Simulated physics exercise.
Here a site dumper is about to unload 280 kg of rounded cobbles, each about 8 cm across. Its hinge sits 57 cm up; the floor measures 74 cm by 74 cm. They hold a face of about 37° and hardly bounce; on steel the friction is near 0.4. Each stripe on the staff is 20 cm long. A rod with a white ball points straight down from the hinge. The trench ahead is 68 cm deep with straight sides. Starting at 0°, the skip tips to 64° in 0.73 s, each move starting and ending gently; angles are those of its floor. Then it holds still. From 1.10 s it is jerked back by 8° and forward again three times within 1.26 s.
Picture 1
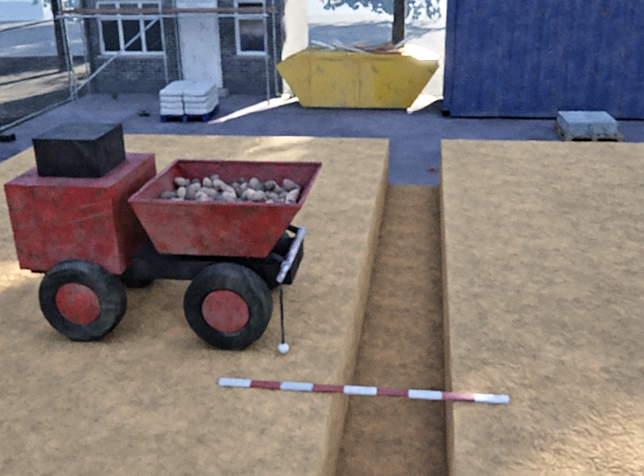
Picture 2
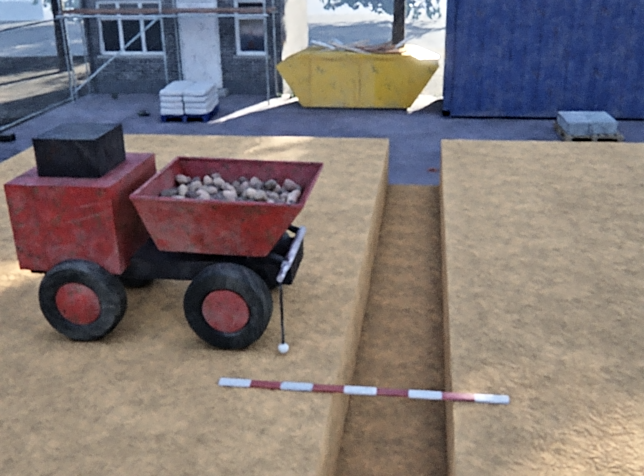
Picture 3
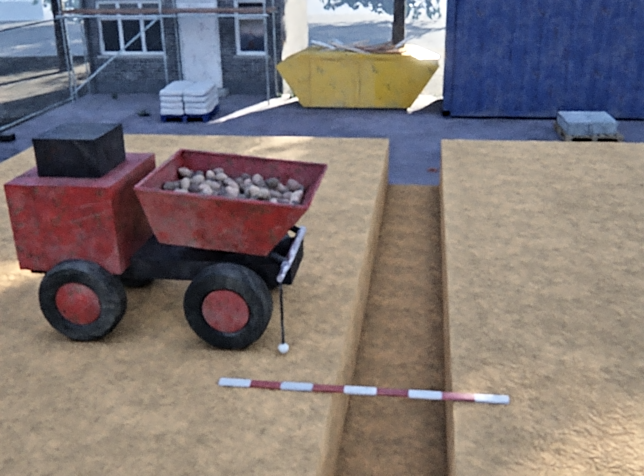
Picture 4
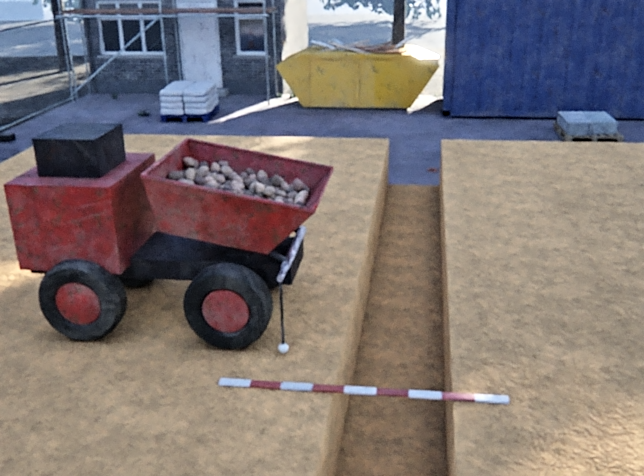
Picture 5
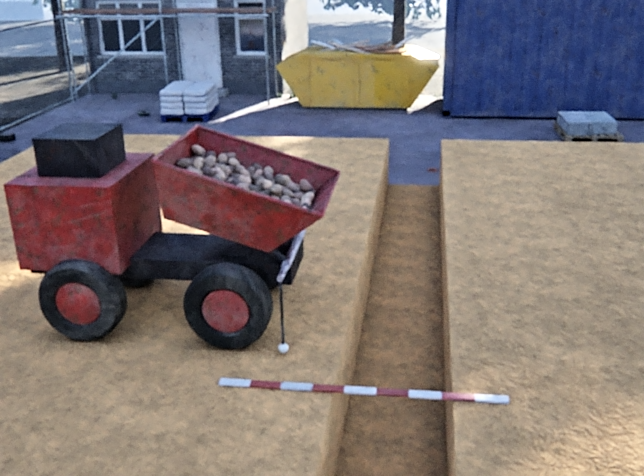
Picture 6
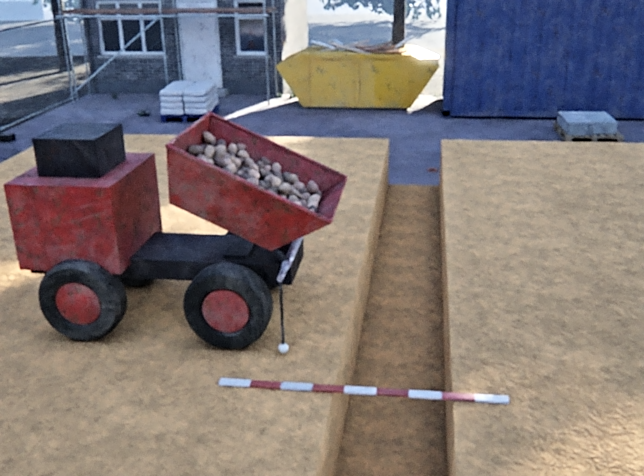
On a building site with a yellow skip and a blue container behind, a red dumper loaded with rounded stones stands left of a straight trench. Its level tray begins to tilt slowly, then its rear rises more steeply, sloping down to the right with the stones still inside.
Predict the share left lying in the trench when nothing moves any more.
About 80 per cent.
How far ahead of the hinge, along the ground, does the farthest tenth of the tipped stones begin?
About 130 cm.
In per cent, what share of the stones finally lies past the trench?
Some 10 per cent of the load.
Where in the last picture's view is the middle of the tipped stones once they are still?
Their middle is at about (410, 395).
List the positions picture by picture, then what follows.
The skip is at 0°, its lip at (301, 206); the top of the load is at (232, 187), in the first picture.
The skip is at 1°, its lip at (303, 207); the top of the load is at (228, 185), in the second picture.
The skip is at 5°, its lip at (307, 208); the top of the load is at (208, 180), in the third picture.
The skip is at 10°, its lip at (314, 212); the top of the load is at (198, 171), in the fourth picture.
Lip at (322, 216), floor tilted 17°, highest stones at (202, 160), in the fifth picture.
Lip at (331, 222), floor tilted 25°, highest stones at (210, 148), in the sixth picture.
A little later the floor is at 54°; 100 % in the skip; the foremost stones are at (335, 226).
Then the floor is at 64°; 99 % in the skip, 1 % in the trench; the foremost stones are at (377, 242).
Later still the floor is at 64°; 26 % in the skip, 63 % in the trench, 11 % past the trench; the foremost stones are past the picture's edge.
In the end the floor is at 64°; 11 % in the skip, 78 % in the trench, 11 % past the trench; the foremost stones are past the picture's edge.
